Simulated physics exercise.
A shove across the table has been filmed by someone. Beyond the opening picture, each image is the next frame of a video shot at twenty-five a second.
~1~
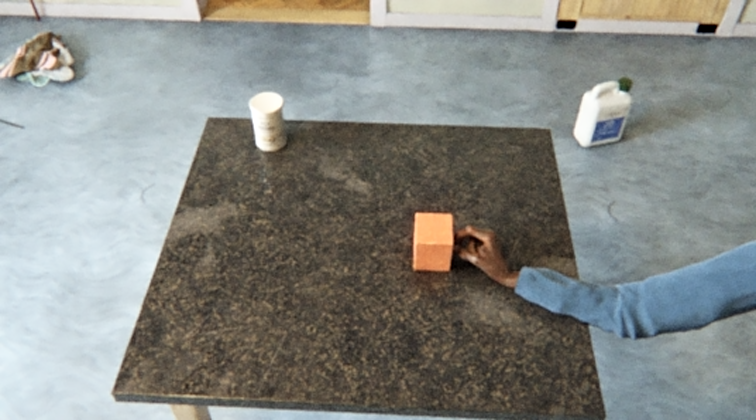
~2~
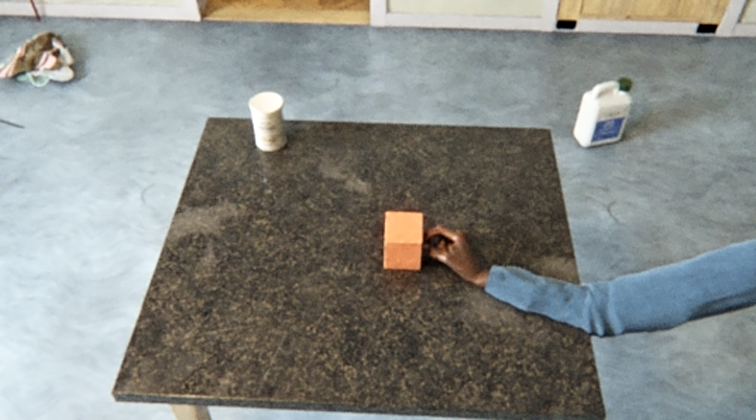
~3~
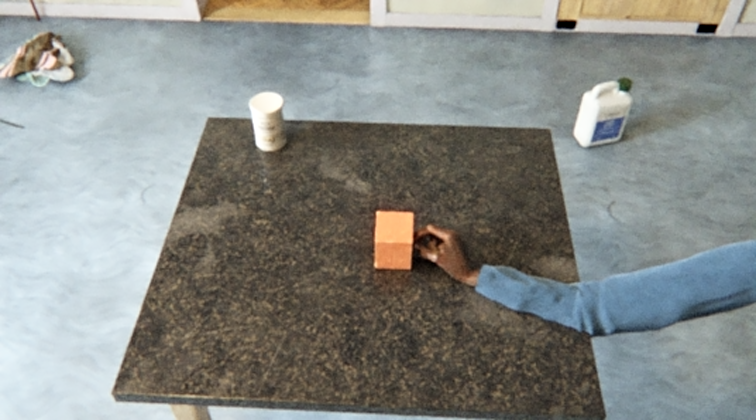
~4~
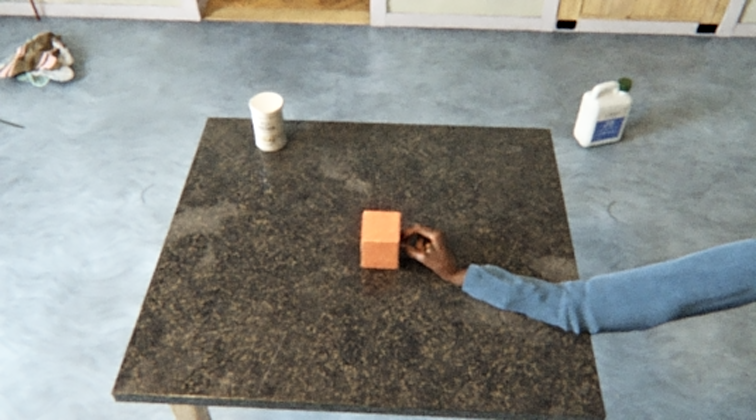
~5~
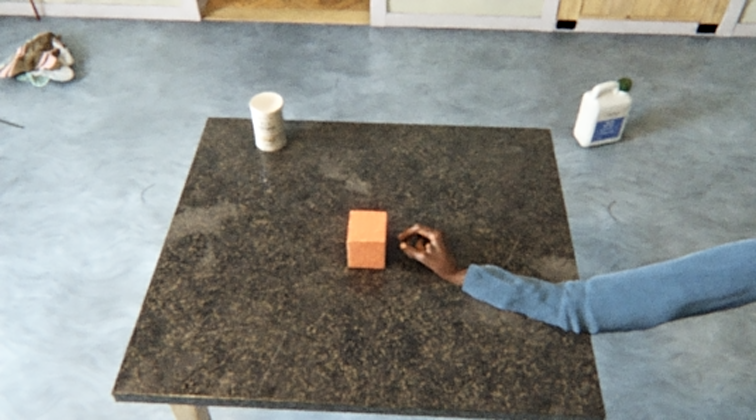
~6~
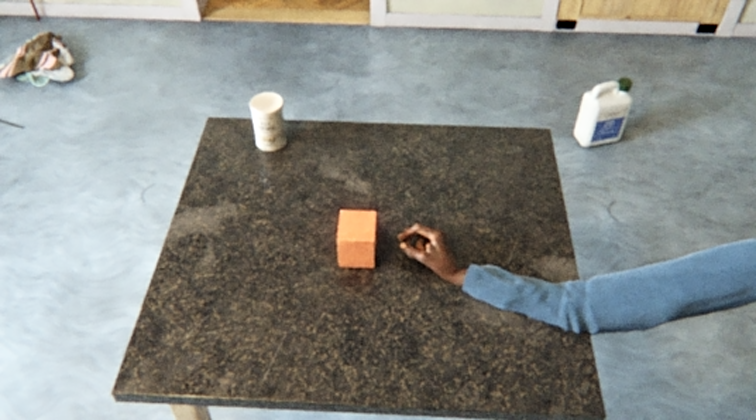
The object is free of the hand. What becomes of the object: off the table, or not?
It is on the table at the end.
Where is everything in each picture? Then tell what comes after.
The first frame shows under the hand; orange block (433, 242).
The second frame shows under the hand; orange block (403, 241).
The third frame shows under the hand; orange block (394, 241).
The fourth frame shows orange block (381, 240).
The fifth frame shows orange block (368, 240) slid a little.
The sixth frame shows orange block (358, 239) slid a little.
Then, 0.10 s after the last picture, orange block slid about its own width near (346, 239).
Then, 0.30 s after the last picture, orange block resting near (346, 239).
At rest, moved from the start, orange block. Seen from the same camera at the end, orange block near (346, 239).
